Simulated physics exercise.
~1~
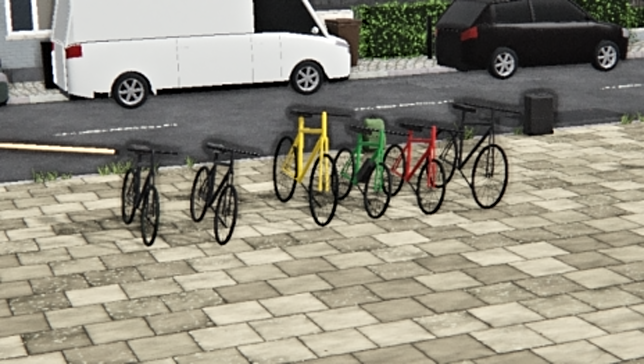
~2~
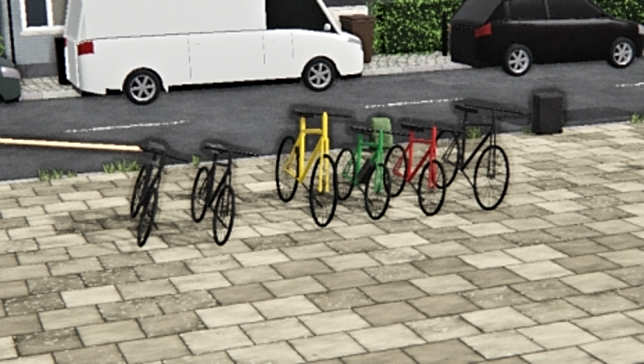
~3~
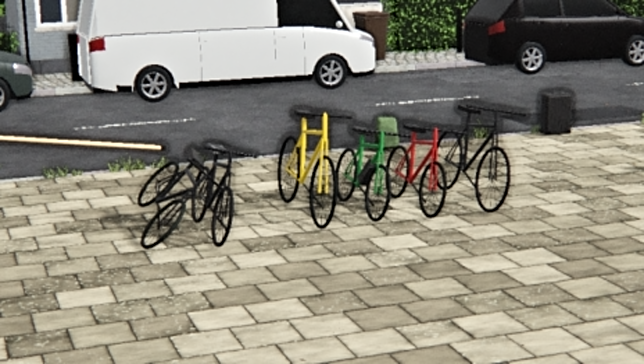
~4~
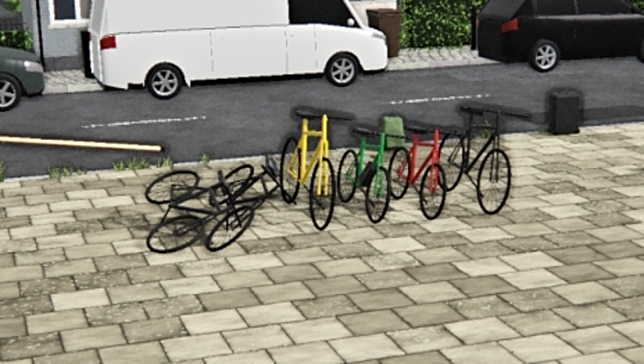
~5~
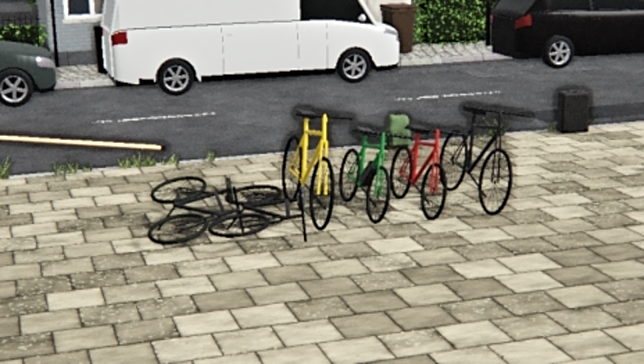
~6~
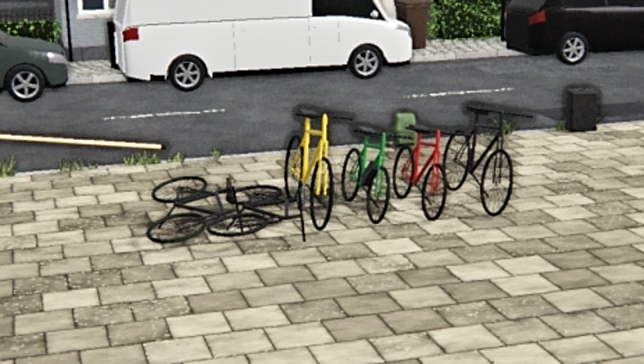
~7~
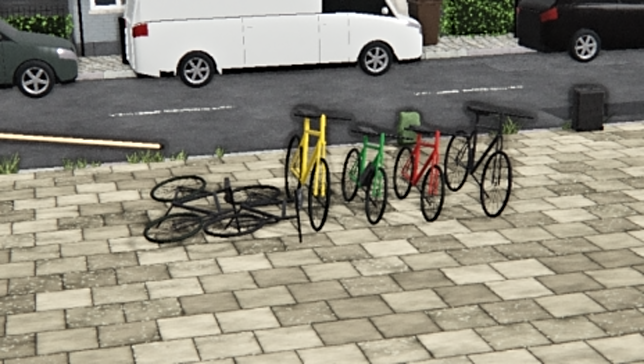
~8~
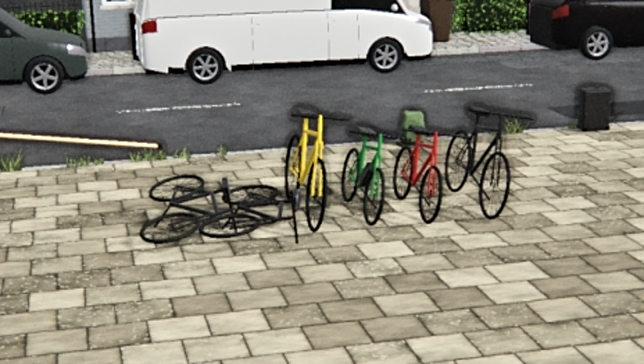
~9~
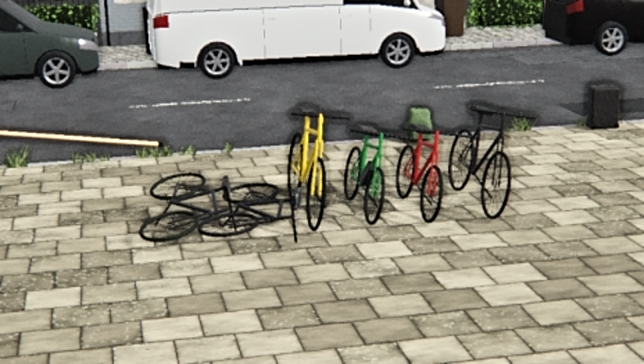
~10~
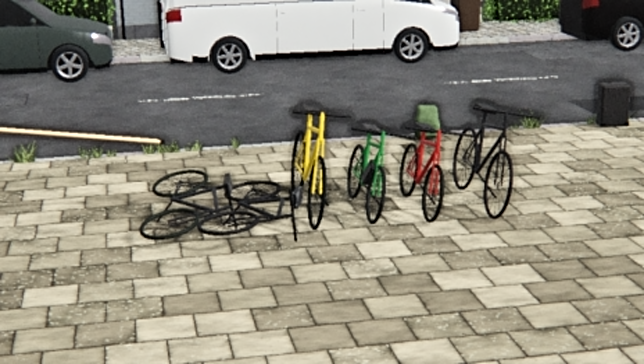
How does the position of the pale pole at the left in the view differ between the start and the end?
By the end it appears a little further right and slightly higher in the view, with more of its length showing from the left edge.
